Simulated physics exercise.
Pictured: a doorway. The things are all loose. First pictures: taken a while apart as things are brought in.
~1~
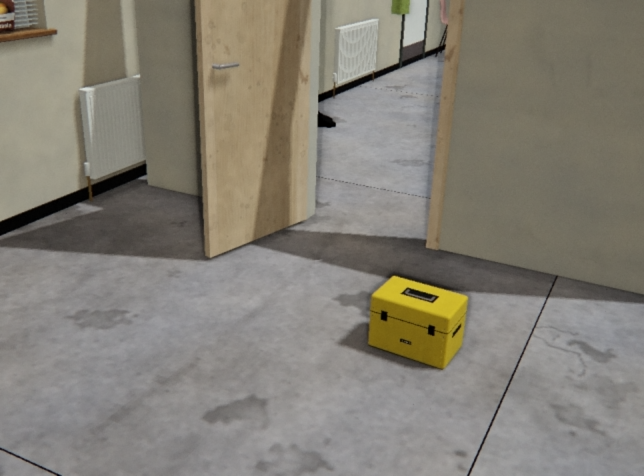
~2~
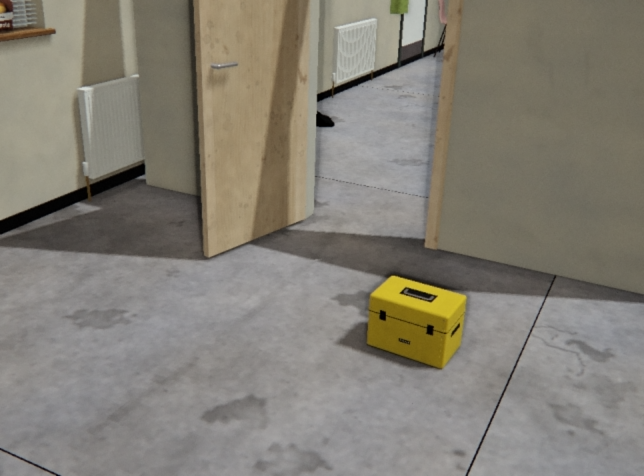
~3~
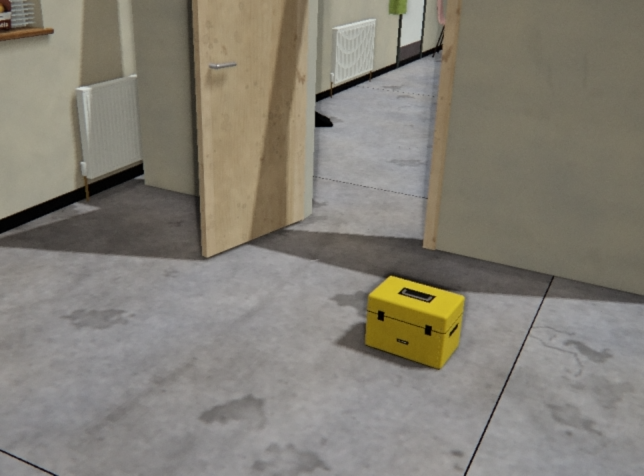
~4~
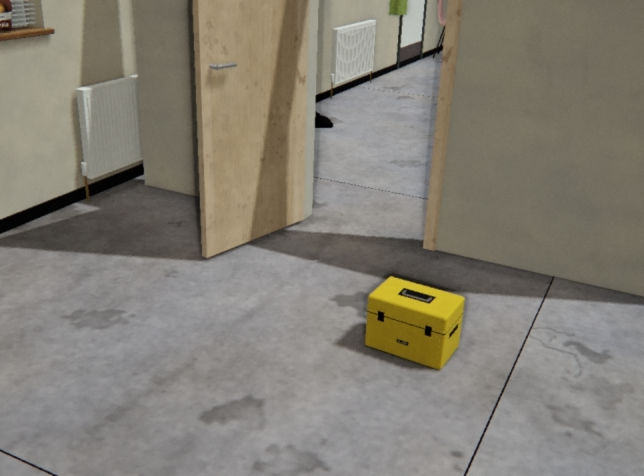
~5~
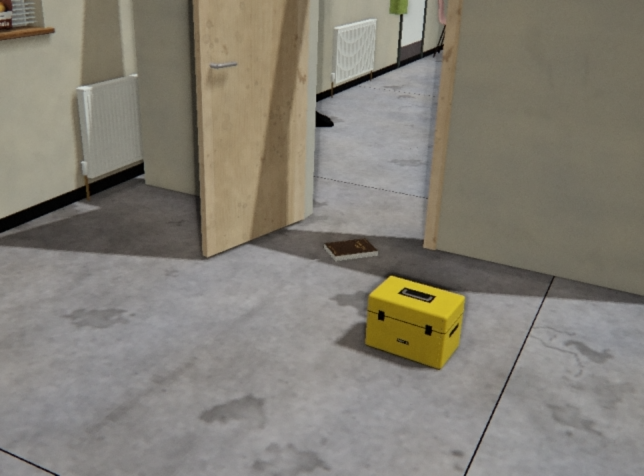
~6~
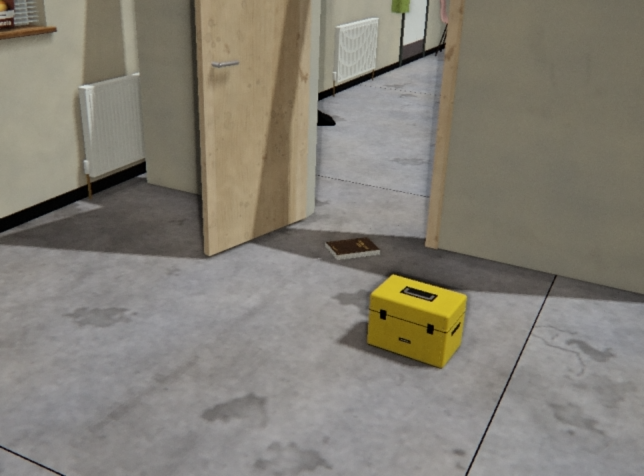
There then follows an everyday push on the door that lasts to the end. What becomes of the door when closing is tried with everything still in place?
When it's pushed, the door meets no obstruction on the way.
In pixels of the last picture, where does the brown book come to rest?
Looks like it settles somewhere around (407, 225).
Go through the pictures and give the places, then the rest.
The first picture shows door wide open and still; yellow toolbox (417, 321).
The second picture shows door wide open and still; yellow toolbox (416, 321).
The third picture shows door wide open and still; yellow toolbox (414, 321).
The fourth picture shows door wide open and still; yellow toolbox (414, 322).
The fifth picture shows door wide open and still; yellow toolbox (414, 321).
The sixth picture shows door wide open and still; brown book (352, 248); yellow toolbox (416, 320).
Then, 0.90 s on from there, door 70° open.
Then, 1.40 s on from there, door 33° open; brown book shifted a little near (372, 246).
Then, 1.60 s on from there, door 19° open; brown book shifted about its own width near (389, 240).
Then, 1.80 s on from there, door 4° open; brown book shifted about its own width near (401, 232).
In the end, door 0° open; moved from the start, brown book; yellow toolbox unmoved. At the end, from the last picture's camera, brown book near (407, 225).
